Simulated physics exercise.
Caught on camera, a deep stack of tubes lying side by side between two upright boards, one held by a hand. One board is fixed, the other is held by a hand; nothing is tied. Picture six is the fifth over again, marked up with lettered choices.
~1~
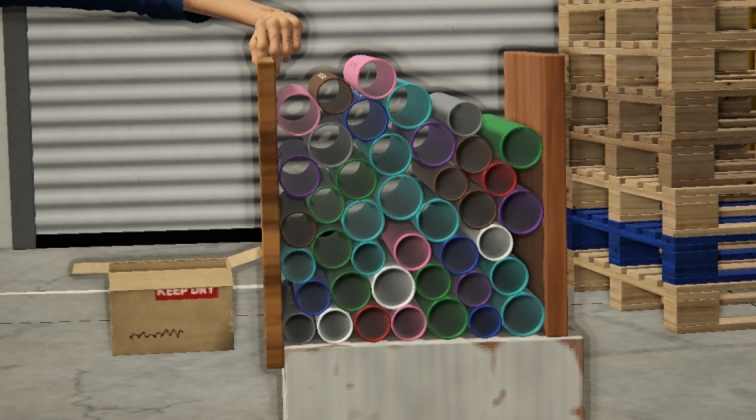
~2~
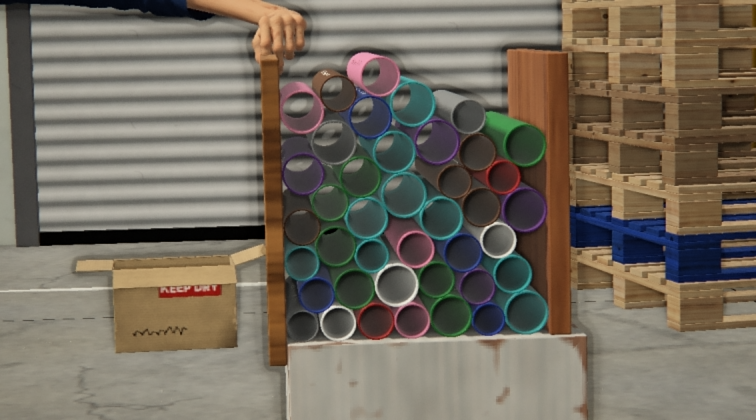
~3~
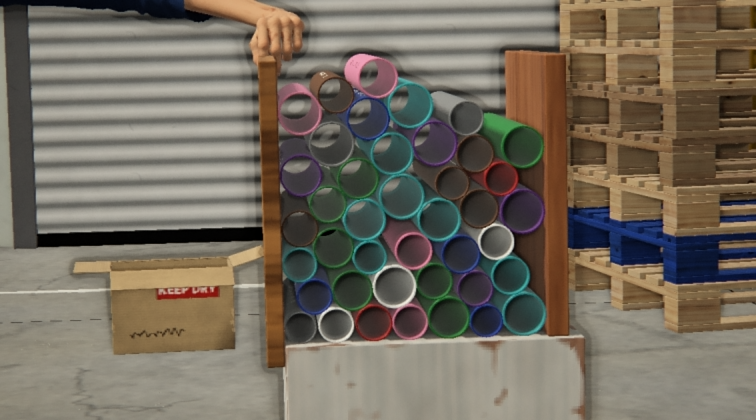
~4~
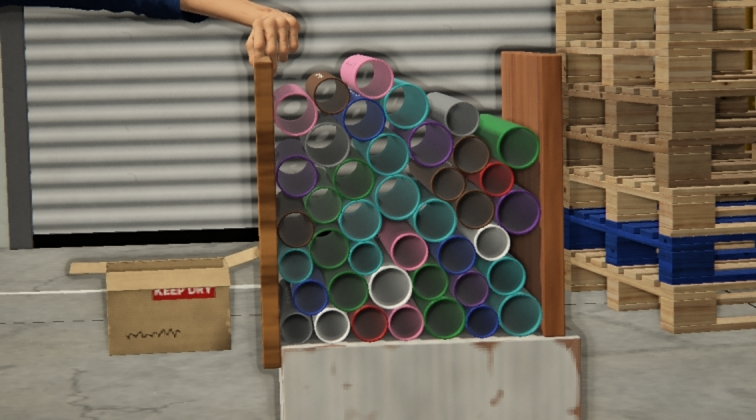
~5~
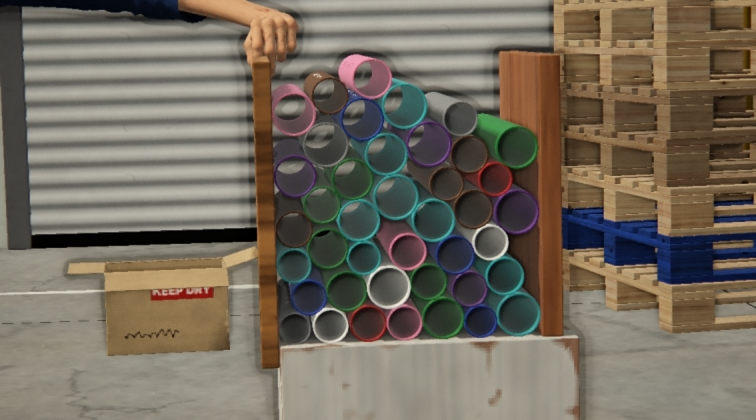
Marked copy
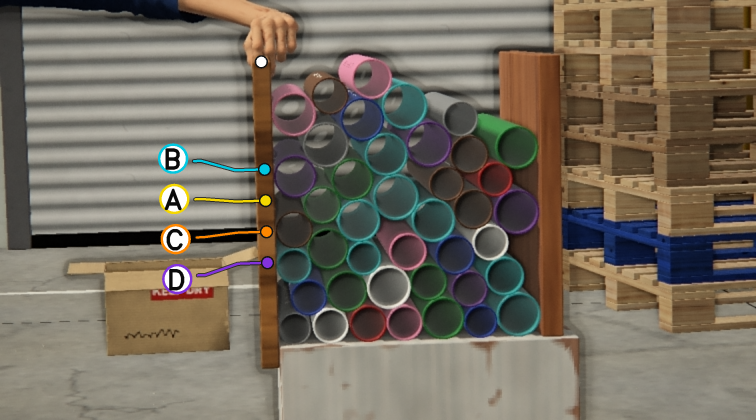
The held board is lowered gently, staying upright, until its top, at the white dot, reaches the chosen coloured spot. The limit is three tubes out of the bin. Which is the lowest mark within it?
No lower than A.
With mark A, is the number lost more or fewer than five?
At A, fewer than five.
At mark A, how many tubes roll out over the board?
It comes to two.
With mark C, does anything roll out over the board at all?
At C: Yes.
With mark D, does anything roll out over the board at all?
At D: Yes.
On the marked copy, A at (265, 201); B at (264, 169); C at (266, 231); D at (267, 263); the white dot at (261, 62).
With A. Early on, top of the board (273, 125).
Further on, top of the board (275, 197).
At the end, top of the board (275, 200), two out over the board.
As for the rest, B none out over the board; C more than three out over the board; D more than three out over the board.
